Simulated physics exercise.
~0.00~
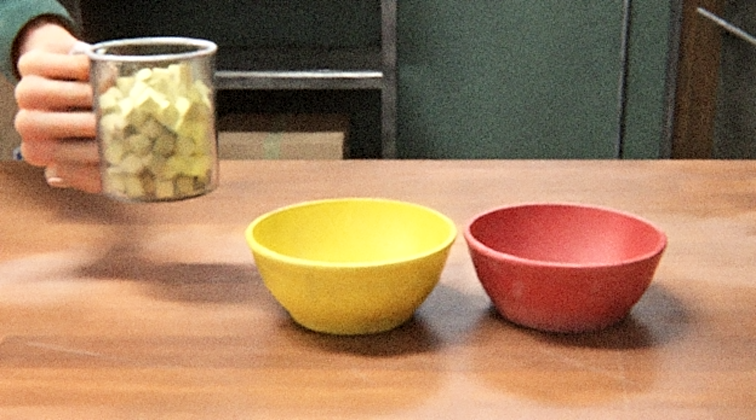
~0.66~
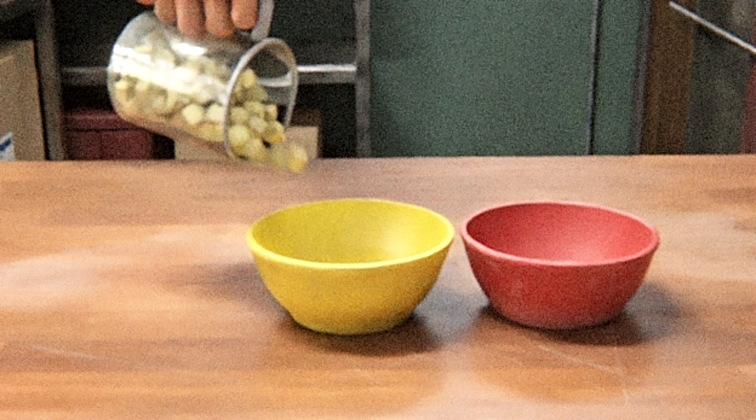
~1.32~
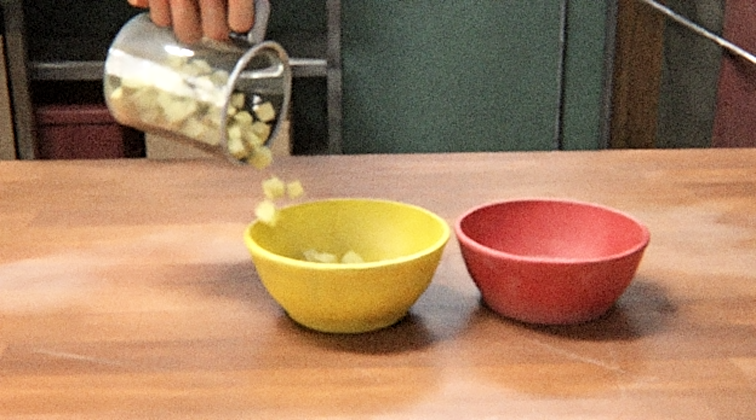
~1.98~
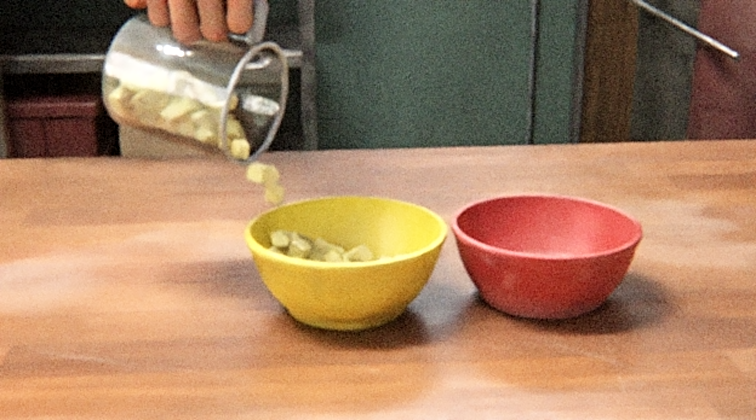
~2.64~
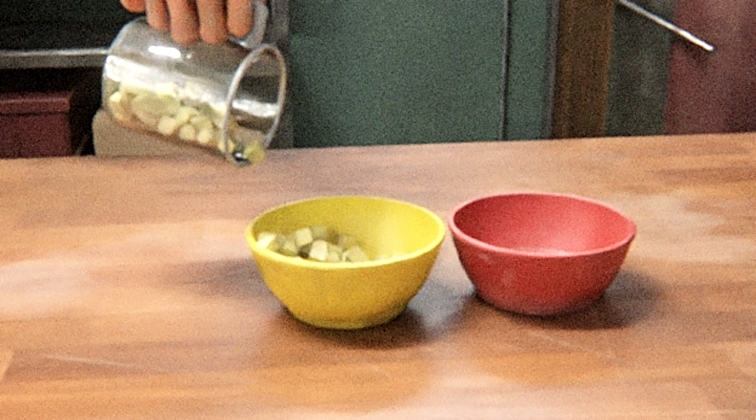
Hand tipping a clear cup of pale potato cubes, pouring some into a yellow bowl beside an empty red bowl.
